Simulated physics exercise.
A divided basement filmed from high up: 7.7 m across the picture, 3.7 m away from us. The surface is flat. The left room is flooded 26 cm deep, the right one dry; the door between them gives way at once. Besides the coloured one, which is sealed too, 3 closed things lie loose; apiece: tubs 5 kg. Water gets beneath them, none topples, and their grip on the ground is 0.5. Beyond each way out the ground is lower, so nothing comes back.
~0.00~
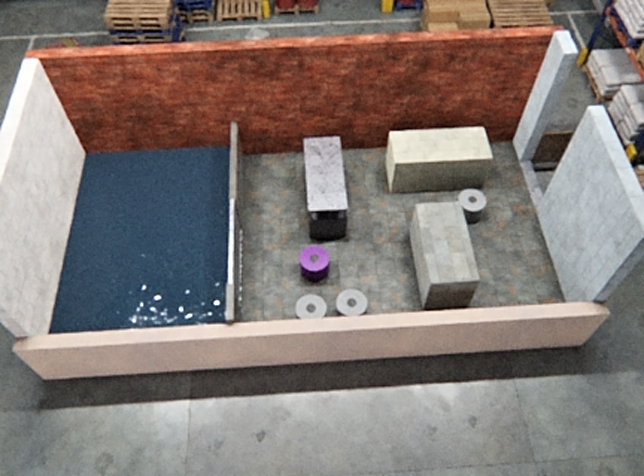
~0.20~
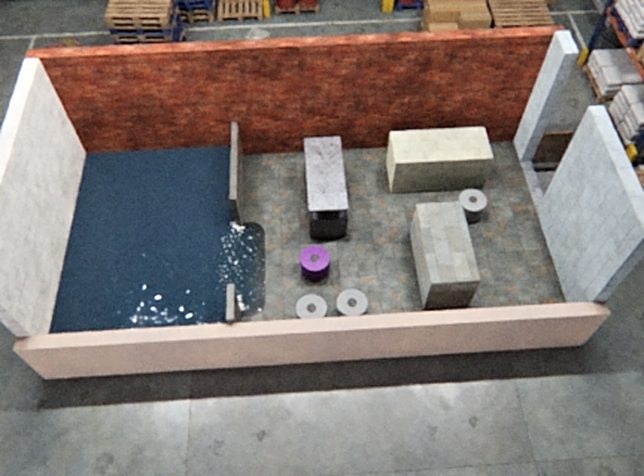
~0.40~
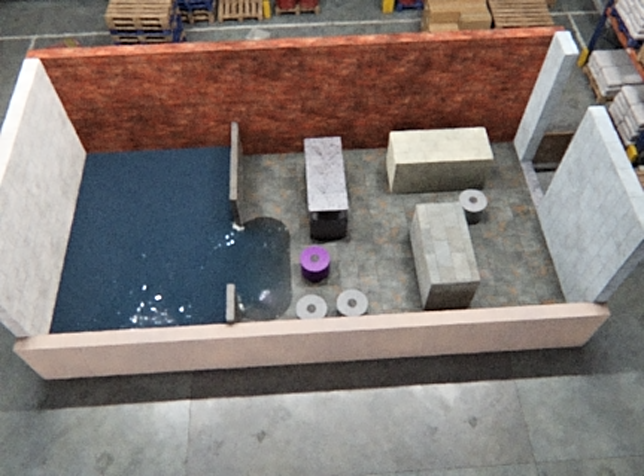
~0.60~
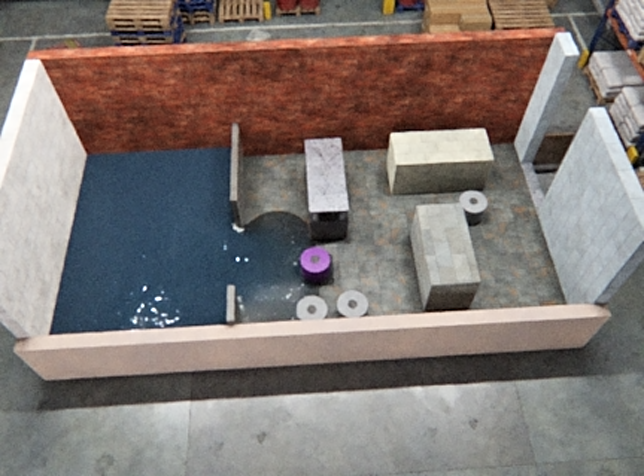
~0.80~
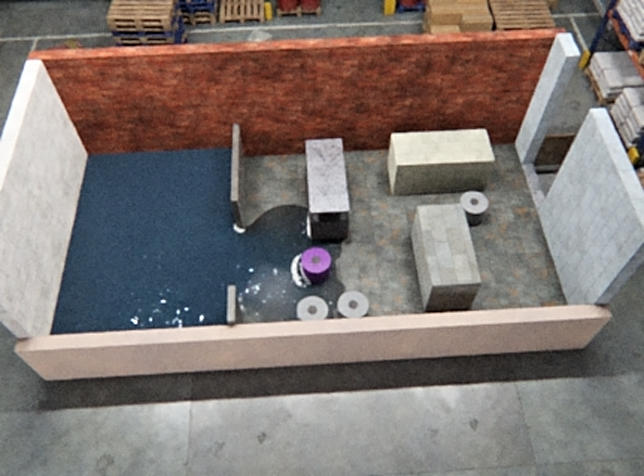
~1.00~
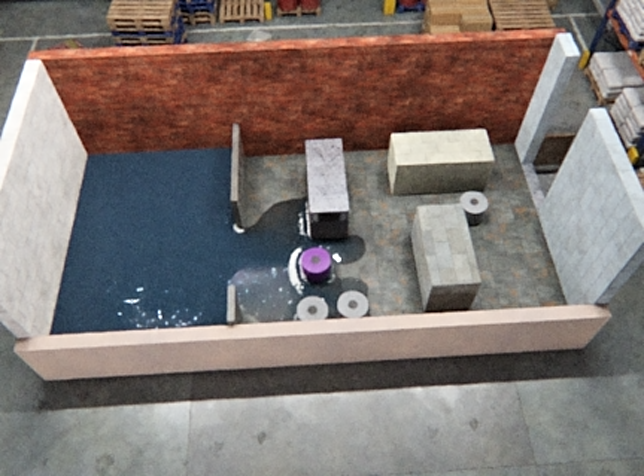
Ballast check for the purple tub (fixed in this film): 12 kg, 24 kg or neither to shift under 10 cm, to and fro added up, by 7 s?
Verdict: Neither load is enough.
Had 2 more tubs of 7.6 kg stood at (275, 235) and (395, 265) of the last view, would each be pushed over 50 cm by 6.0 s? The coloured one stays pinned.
In turn: Past it, more.
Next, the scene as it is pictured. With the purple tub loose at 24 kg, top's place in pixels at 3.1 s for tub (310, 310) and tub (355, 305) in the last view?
Near (394, 292) and (421, 309).
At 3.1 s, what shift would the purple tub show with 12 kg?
Roughly 140 cm.
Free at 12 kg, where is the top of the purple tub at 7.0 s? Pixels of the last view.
Around (397, 241).
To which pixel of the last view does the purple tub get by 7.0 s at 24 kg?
Around (392, 288).
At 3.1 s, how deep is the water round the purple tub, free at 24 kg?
About 8 cm.
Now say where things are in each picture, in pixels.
The first picture shows the purple tub at (314, 258), on the bottom; 9.9 m2 under water; 0 of 4 have shifted.
The second picture shows the purple tub at (315, 258), on the bottom; 10.5 m2 under water; 0 of 4 have shifted.
The third picture shows the purple tub at (315, 259) rests on the ground; water covers 11.3 m2; 0 of 4 have shifted.
The fourth picture shows the purple tub at (315, 260) rests on the ground; water covers 12.0 m2; 0 of 4 have shifted.
The fifth picture shows the purple tub at (316, 260), on the bottom; water covers 12.6 m2; 0 of 4 have shifted.
The sixth picture shows the purple tub at (316, 260), on the bottom; 13.0 m2 under water; 0 of 4 have shifted.
After 1.4 s the purple tub would be 49 cm from its start with 12 kg and 11 cm from its start with 24 kg; 7 cm of water round it then.
After 3.1 s the purple tub would be 140 cm from its start with 12 kg and 50 cm from its start with 24 kg; 8 cm of water round it then.
After 4.9 s the purple tub would be 131 cm from its start with 12 kg and 67 cm from its start with 24 kg; 15 cm of water round it then.
After 7.0 s the purple tub would be 130 cm from its start with 12 kg and 124 cm from its start with 24 kg; 13 cm of water round it then.
